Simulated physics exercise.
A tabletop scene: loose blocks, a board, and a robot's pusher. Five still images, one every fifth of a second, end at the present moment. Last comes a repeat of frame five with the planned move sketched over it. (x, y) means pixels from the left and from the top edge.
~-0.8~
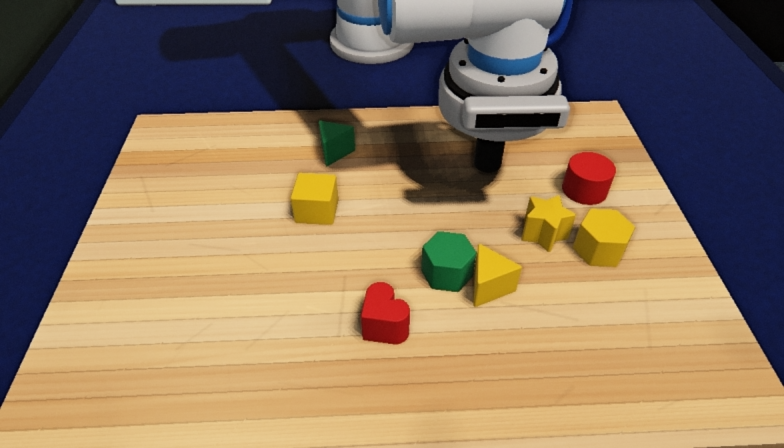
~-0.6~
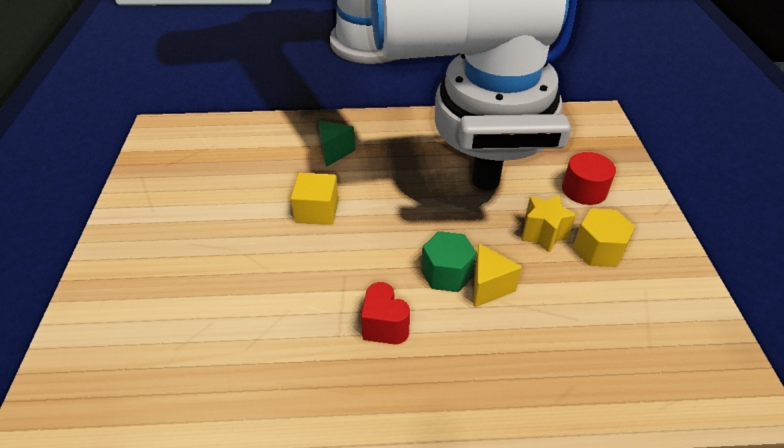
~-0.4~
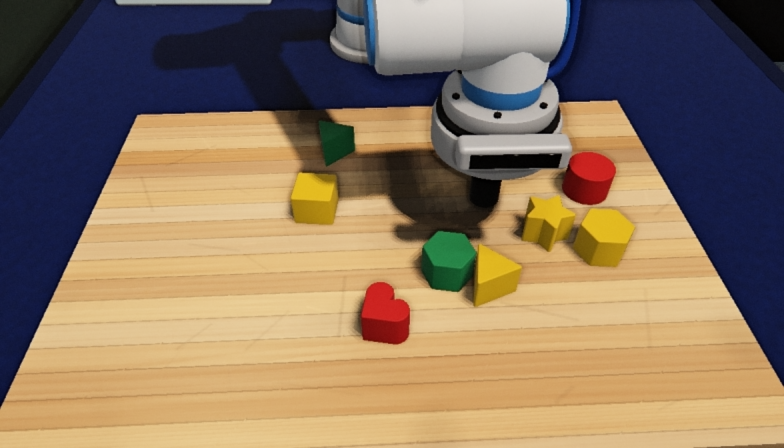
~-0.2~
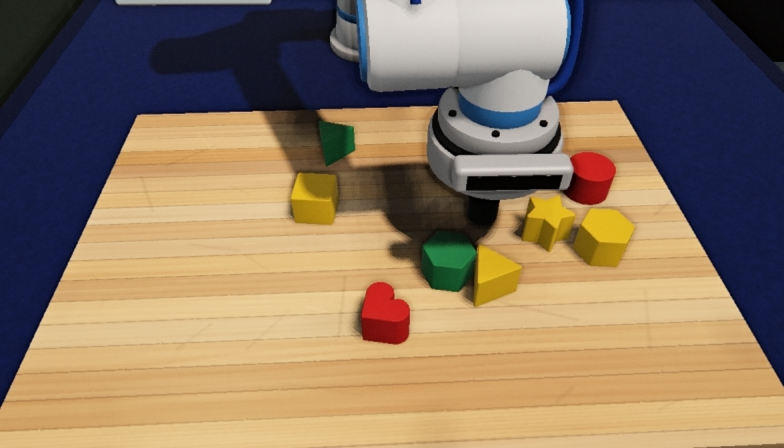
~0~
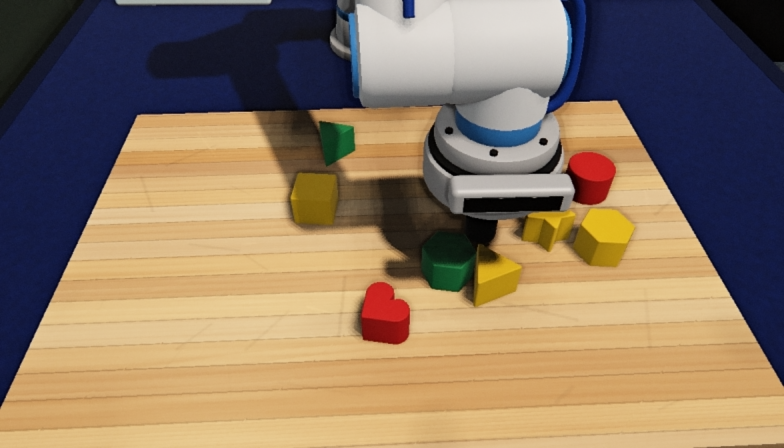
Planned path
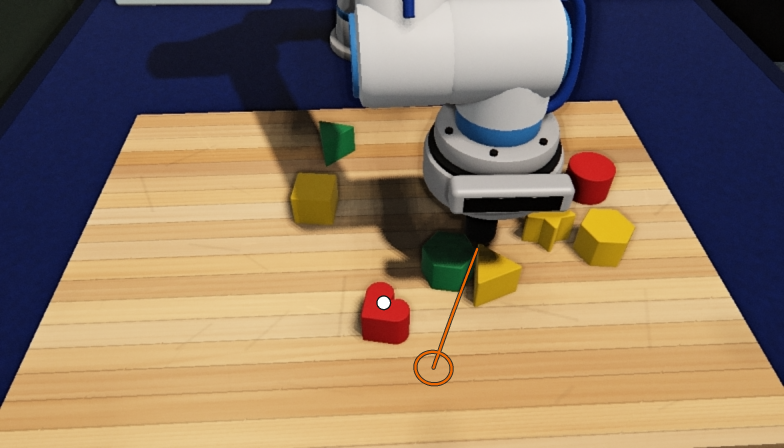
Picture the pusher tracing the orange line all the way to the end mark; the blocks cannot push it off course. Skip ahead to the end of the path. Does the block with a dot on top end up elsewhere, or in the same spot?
It keeps its spot.
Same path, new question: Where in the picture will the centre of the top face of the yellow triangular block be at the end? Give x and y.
The centre of its top will be at (494, 290).
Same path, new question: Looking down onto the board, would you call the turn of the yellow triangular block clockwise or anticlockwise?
The sense of turning is anti-clockwise.
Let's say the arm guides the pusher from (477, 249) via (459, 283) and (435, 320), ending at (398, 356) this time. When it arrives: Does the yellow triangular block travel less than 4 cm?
That would be a yes.
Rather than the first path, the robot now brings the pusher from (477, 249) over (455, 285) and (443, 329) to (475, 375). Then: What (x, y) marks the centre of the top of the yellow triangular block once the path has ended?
Its top middle will sit at (489, 284).
The line goes in a line from (477, 249) to (433, 368); the dot is on the red heart-shaped block.
The first path, step by step. One third of the way, pusher at (466, 268); green six-sided block at (427, 269), turned 20° clockwise; yellow triangular block at (498, 280), turned 55° anticlockwise.
Two thirds of the way, pusher at (451, 308); green six-sided block at (416, 275), turned 40° clockwise; yellow triangular block at (494, 290), turned 105° anticlockwise.
At the end, pusher at (435, 353); red heart-shaped block unmoved; green six-sided block at (416, 275), turned 40° clockwise; yellow triangular block at (494, 290), turned 105° anticlockwise.
